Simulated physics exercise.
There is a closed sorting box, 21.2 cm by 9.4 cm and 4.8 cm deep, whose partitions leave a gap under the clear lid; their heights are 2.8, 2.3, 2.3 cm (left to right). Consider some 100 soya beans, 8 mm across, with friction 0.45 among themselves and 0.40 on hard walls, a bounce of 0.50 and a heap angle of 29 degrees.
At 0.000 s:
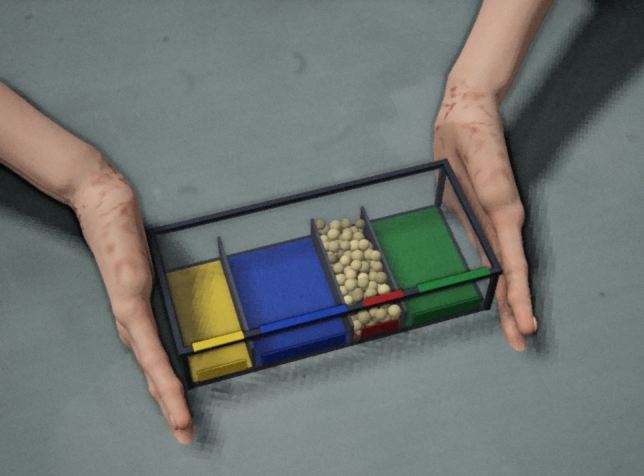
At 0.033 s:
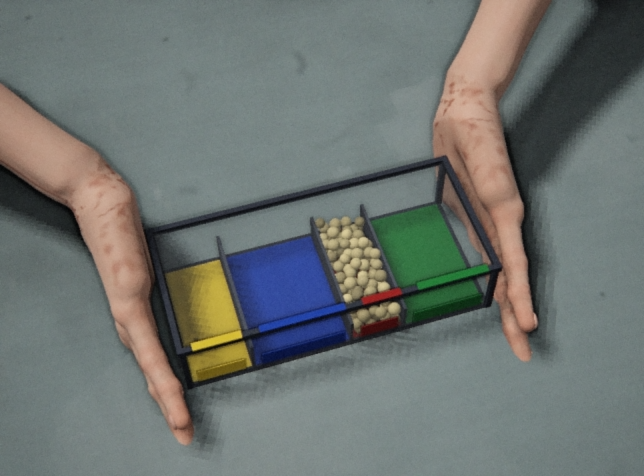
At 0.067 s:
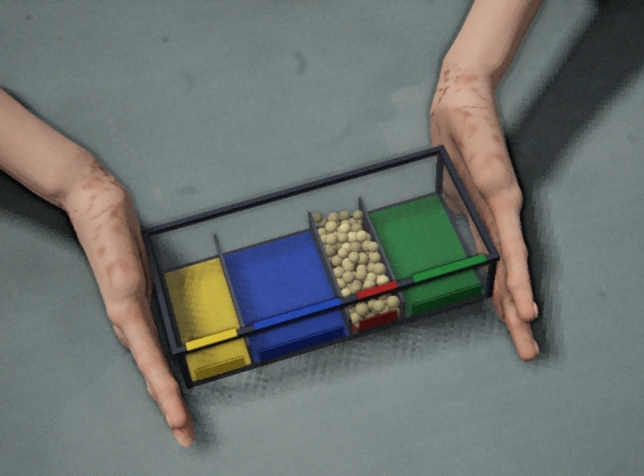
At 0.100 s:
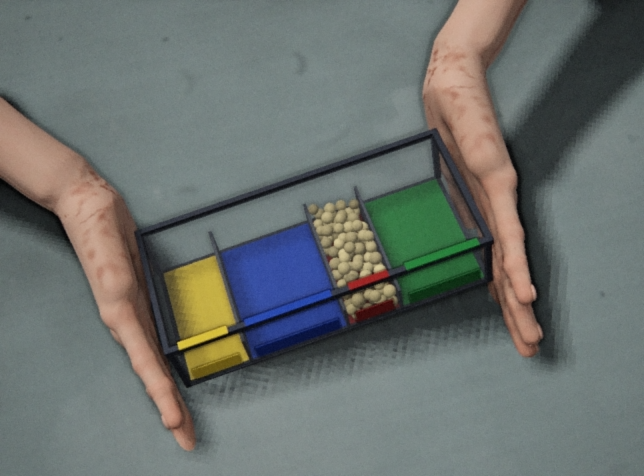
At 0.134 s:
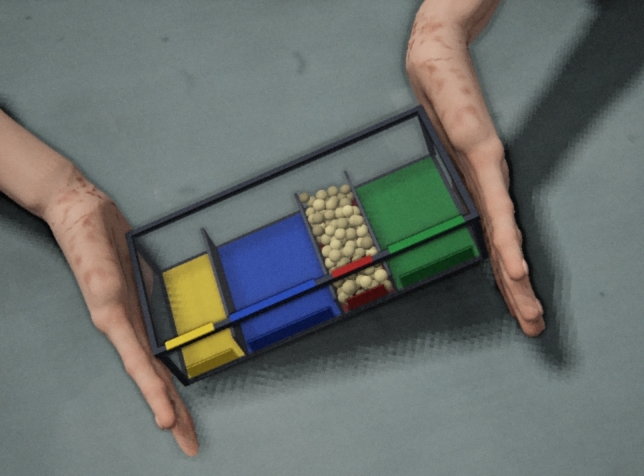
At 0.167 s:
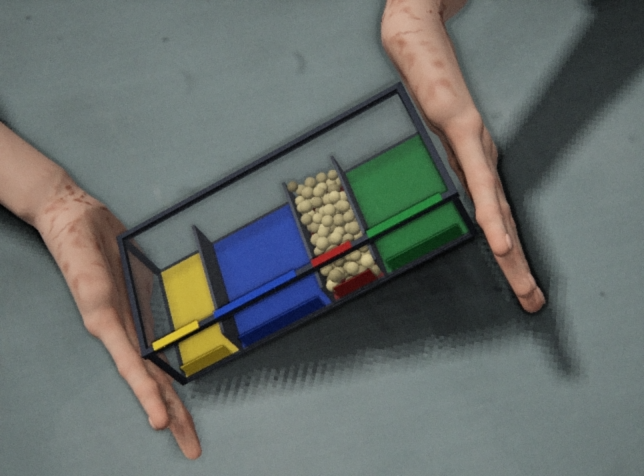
Two hands held a clear, closed box with yellow, blue, red and green sections and tilted it, raising its right end steadily higher while the pale beans stayed piled in the red section.
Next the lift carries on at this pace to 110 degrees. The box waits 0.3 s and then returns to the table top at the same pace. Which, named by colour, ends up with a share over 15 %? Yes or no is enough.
Red, no; blue, no; green, no; yellow, yes.
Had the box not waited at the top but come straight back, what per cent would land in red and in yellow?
Final amounts would be red 0% and yellow 100%.
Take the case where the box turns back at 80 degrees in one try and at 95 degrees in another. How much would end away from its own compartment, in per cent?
Close to 80 in a hundred first, and 100 in a hundred second.
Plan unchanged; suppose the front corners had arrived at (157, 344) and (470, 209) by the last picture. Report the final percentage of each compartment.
Final shares, in per cent - red: 0, blue: 10, green: 0, yellow: 90.
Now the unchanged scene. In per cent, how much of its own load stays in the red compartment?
Close to 0 in a hundred.
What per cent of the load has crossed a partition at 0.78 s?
100 percent.
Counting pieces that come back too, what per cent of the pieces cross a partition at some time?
Around 100 in a hundred.
After 0.78 s, tilt 110 degrees; blue 15 %, yellow 85 %.
After 1.18 s, tilt 64 degrees; blue 5 %, yellow 95 %.
After 1.67 s, tilt 0 degrees; blue 5 %, yellow 95 %.
In the end, at 2.0 s, red 0 %, blue 5 %, green 0 %, yellow 95 %.
